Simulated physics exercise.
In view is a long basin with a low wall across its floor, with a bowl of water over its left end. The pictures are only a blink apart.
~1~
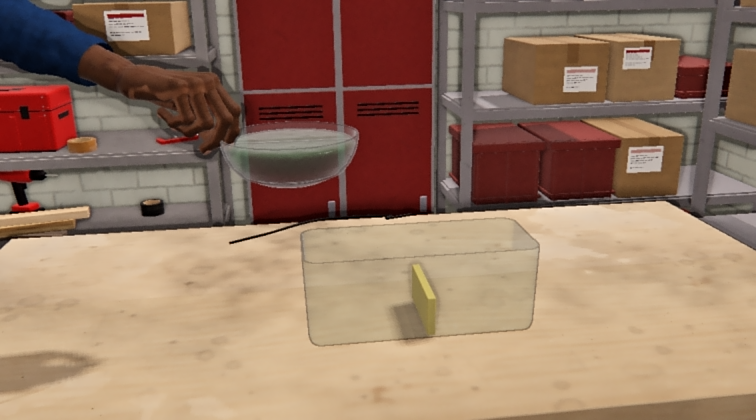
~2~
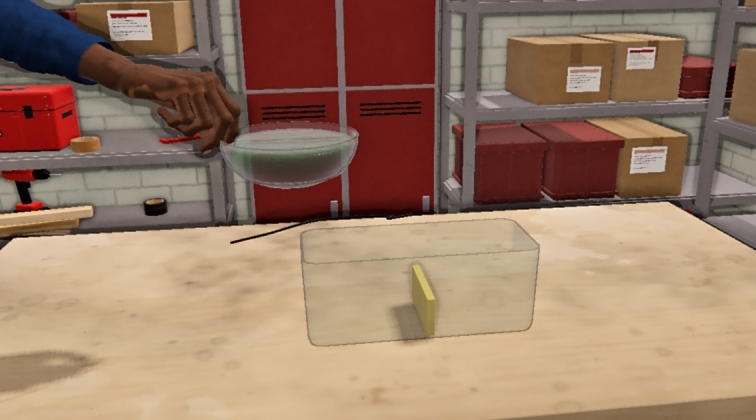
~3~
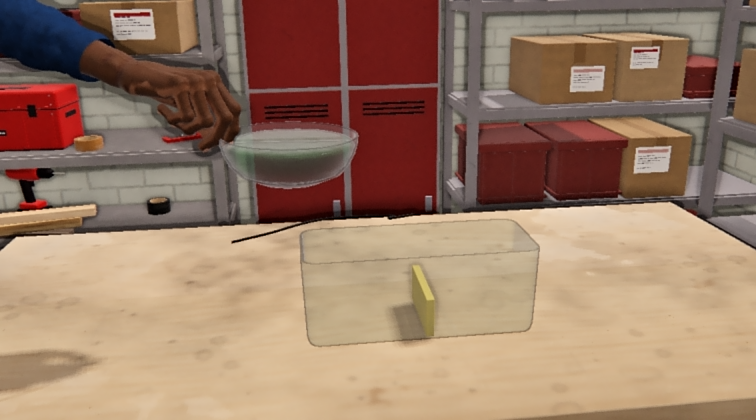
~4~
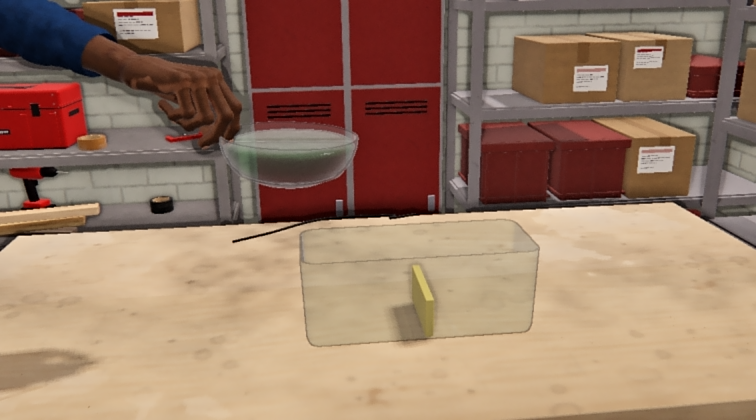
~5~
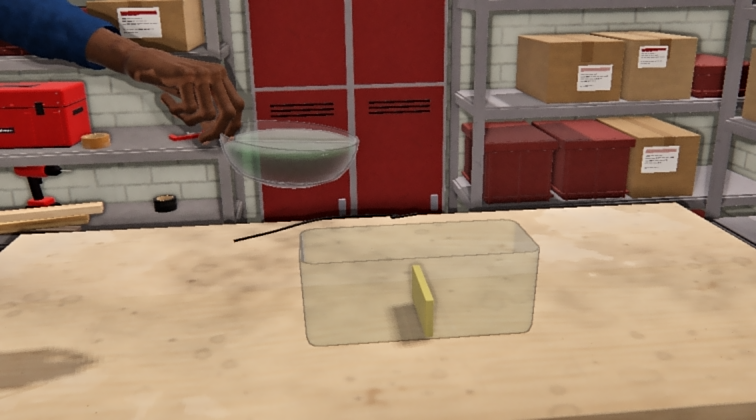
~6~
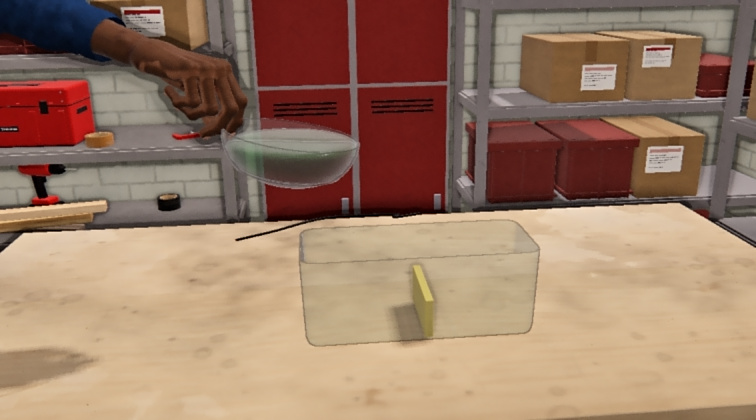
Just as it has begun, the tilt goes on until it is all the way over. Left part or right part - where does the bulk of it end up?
It's the lefthand side that gets the most, no doubt.
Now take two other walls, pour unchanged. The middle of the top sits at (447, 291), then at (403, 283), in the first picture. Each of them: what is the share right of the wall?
About 15 % for the first and about 55 % for the second.
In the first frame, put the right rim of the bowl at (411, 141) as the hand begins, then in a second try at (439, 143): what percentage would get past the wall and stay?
In order: Close to 75 and 85 percent.
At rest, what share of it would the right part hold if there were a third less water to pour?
Roughly 0 in a hundred.
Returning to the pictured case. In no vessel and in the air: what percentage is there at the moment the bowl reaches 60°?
Close to 40 in a hundred.
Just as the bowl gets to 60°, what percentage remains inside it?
Around 30 in a hundred has not poured out yet.
A moment on, the tilt is 60° and 32 per cent is still to pour, 20 is left of the wall and 7 right of it.
Next, the tilt is 93° and 1 per cent is still to pour, 71 is left of the wall and 17 right of it.
Then the tilt is 101° and 0 per cent is still to pour, 74 is left of the wall and 18 right of it.
Later the tilt is 101° and 0 per cent is still to pour, 74 is left of the wall and 18 right of it.
In the end 74 per cent lies left of the wall, 18 right of it and 8 outside.
